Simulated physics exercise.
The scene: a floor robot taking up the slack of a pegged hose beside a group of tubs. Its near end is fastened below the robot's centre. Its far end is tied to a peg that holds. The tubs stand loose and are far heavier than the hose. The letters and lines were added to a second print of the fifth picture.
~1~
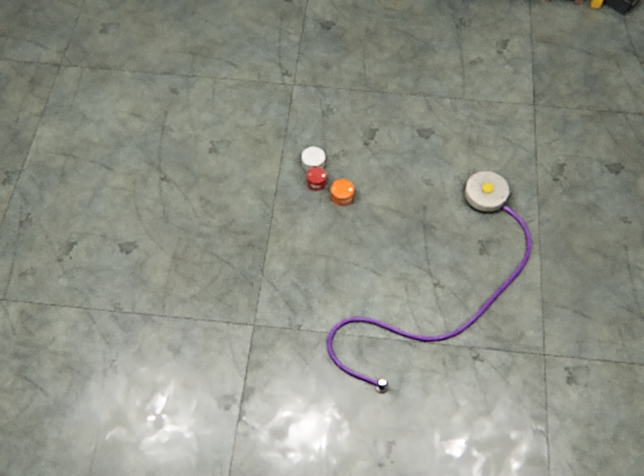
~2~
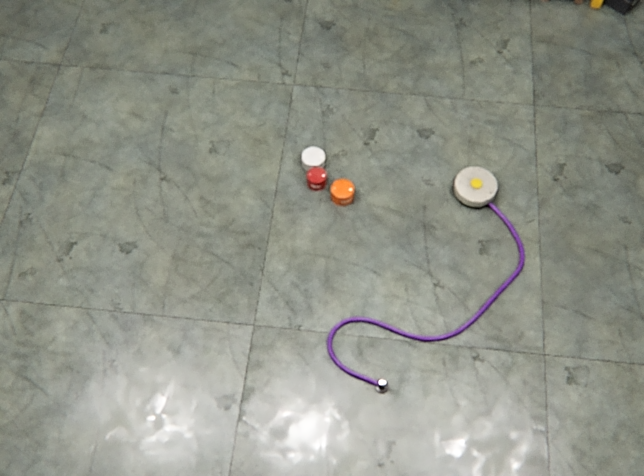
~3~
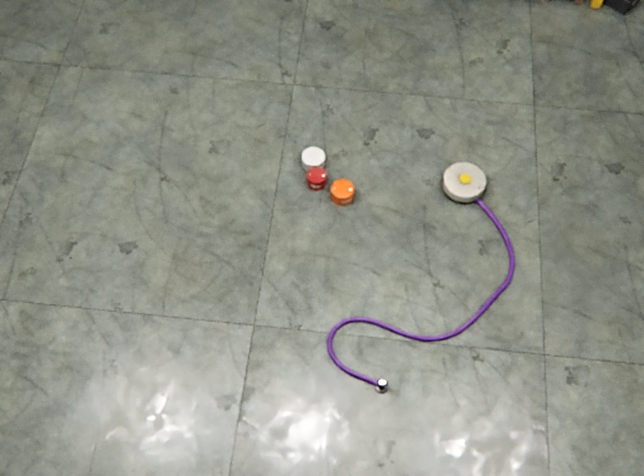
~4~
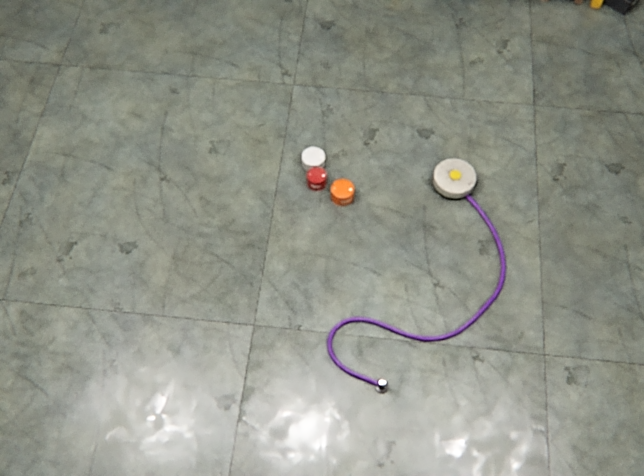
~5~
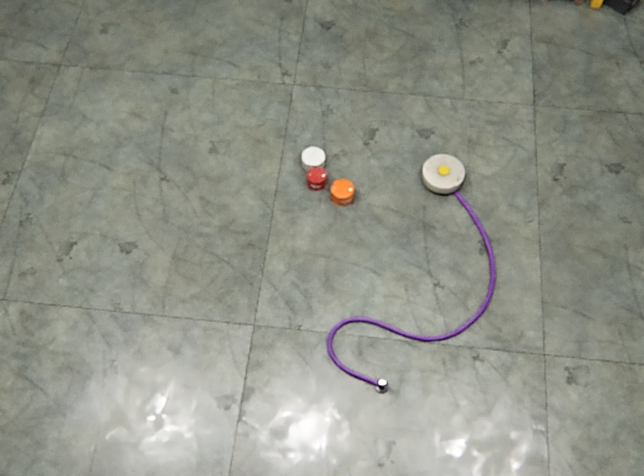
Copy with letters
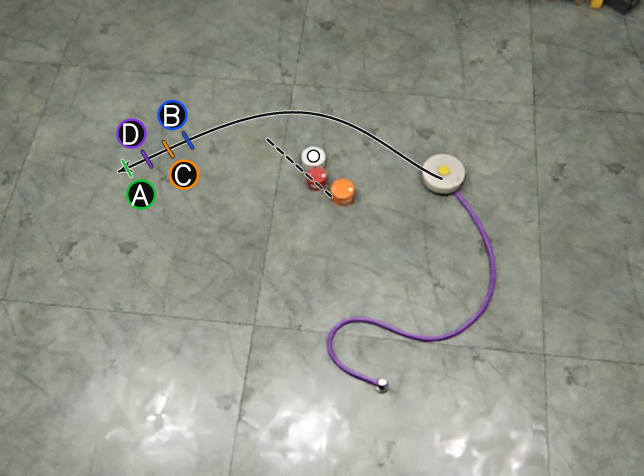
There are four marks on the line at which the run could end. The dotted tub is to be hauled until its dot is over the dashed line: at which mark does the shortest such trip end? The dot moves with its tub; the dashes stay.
Up to mark C.
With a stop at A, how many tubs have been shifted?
By then, three.
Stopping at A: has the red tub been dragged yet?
By then, yes.
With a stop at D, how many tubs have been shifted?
Three.
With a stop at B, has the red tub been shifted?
No.
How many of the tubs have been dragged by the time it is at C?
Three.
On the marked copy, A at (127, 168); B at (188, 140); C at (168, 149); D at (147, 159); the dashed line at (299, 167); the route from (442, 179) via (286, 112) to (119, 172); the white dot at (313, 156).
Taking C. A third of the way, robot (354, 122); white tub (314, 160).
Two thirds of the way, robot (252, 113); white tub (314, 160).
When it is over, robot (167, 145); red tub (312, 184); orange tub (322, 200); white tub (294, 175); the dot on the white tub is over the dashed line.
As for the rest, A does it too, but is farther than needed; B leaves the dotted tub short, at (302, 168); D does it too, but is farther than needed.
